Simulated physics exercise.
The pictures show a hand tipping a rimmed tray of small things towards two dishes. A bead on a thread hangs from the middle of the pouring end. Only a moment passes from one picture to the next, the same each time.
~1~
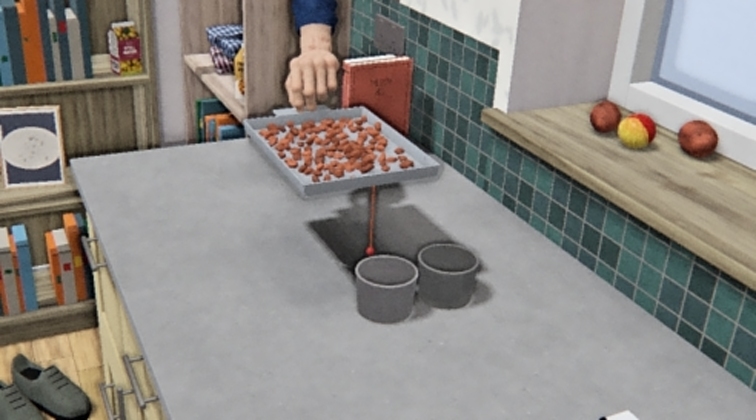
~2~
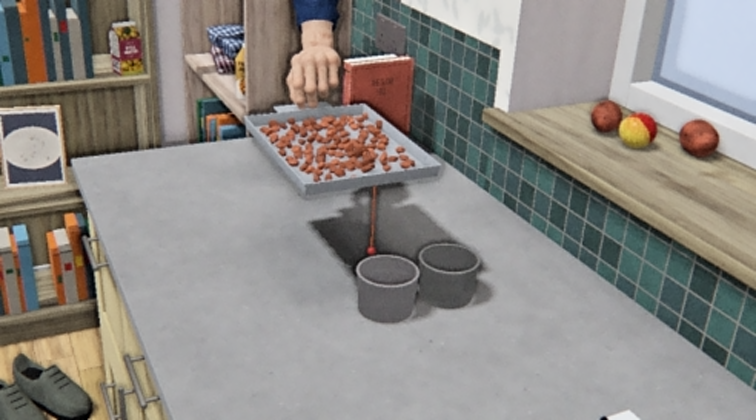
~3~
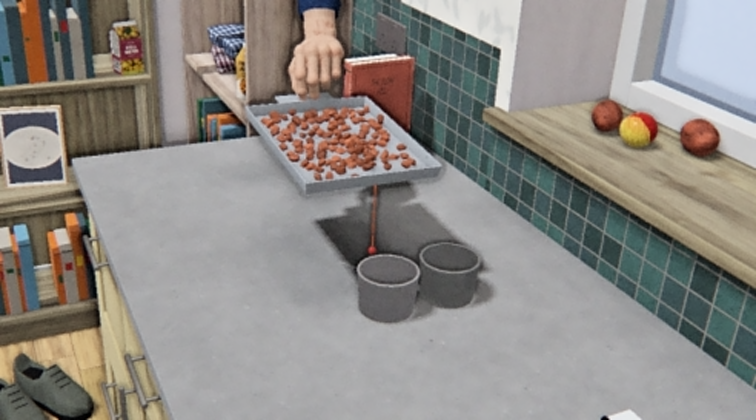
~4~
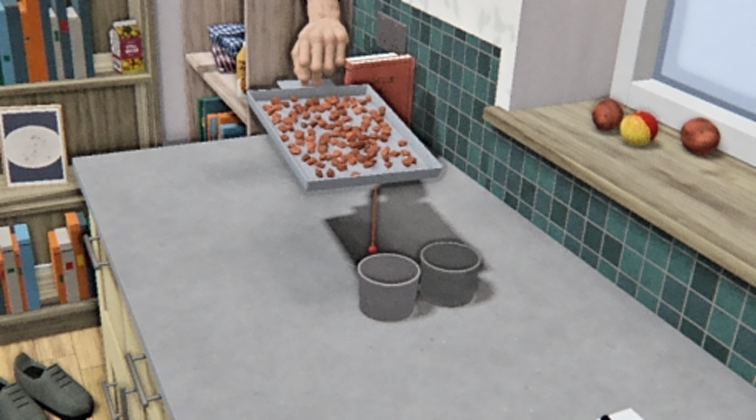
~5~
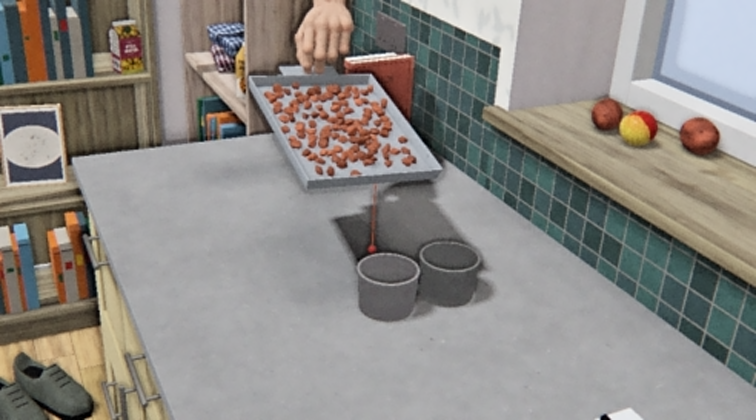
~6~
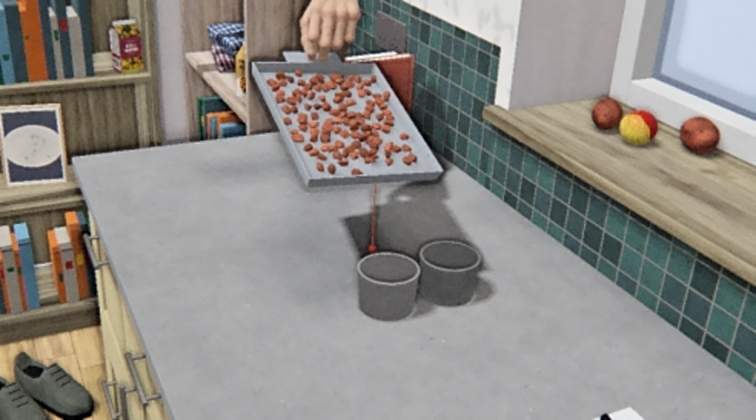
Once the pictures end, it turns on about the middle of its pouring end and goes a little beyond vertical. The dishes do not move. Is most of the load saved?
They take the larger part between them.
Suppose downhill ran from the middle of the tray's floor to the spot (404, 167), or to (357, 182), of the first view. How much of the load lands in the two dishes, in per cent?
In turn 40 and 20 in a hundred.
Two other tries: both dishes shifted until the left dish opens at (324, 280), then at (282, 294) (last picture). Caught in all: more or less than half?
One: The smaller part. Two: Less than half.
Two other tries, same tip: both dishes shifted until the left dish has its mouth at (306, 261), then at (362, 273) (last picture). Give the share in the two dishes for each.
The first gives 0 %, the second 60 %.
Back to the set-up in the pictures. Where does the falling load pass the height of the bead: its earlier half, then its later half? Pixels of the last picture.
At about (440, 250), then at (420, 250).
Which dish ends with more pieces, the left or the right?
It is the right-hand dish.
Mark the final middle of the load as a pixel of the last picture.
At about (441, 291).
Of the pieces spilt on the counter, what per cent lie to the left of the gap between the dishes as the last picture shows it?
Near 30 %.
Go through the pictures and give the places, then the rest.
In the first picture, corners of the pouring end at (305, 184) and (437, 164), level; middle of the load at (336, 145), bits of crushed brick; left dish at (399, 301); right dish at (462, 287); bead on its thread at (370, 251).
In the second picture, corners of the pouring end at (306, 183) and (438, 164), level; middle of the load at (337, 143).
In the third picture, corners of the pouring end at (308, 182) and (439, 165), tipped barely, lowest at the right corner; middle of the load at (338, 138).
In the fourth picture, corners of the pouring end at (309, 180) and (440, 166), tipped a little, lowest at the right corner; middle of the load at (340, 130).
In the fifth picture, corners of the pouring end at (309, 178) and (440, 168), tipped clearly, lowest at the right corner; middle of the load at (341, 123).
In the sixth picture, corners of the pouring end at (311, 177) and (440, 170), tipped clearly, lowest at the right corner; middle of the load at (343, 116); left dish at (401, 298); right dish at (464, 285).
Soon, tray tipped steeply; nearly all on the tray; a stray few in the air.
A while on, tray tipped right over; about a quarter on the tray; a small part in the left dish; about a third in the right dish; about a quarter outside both; a small part in the air.
Towards the end, tray tipped past a quarter turn; about a quarter in the left dish; about half in the right dish; about a third outside both.
Finally, tray tipped past a quarter turn; about a quarter in the left dish; about half in the right dish; about a third outside both.
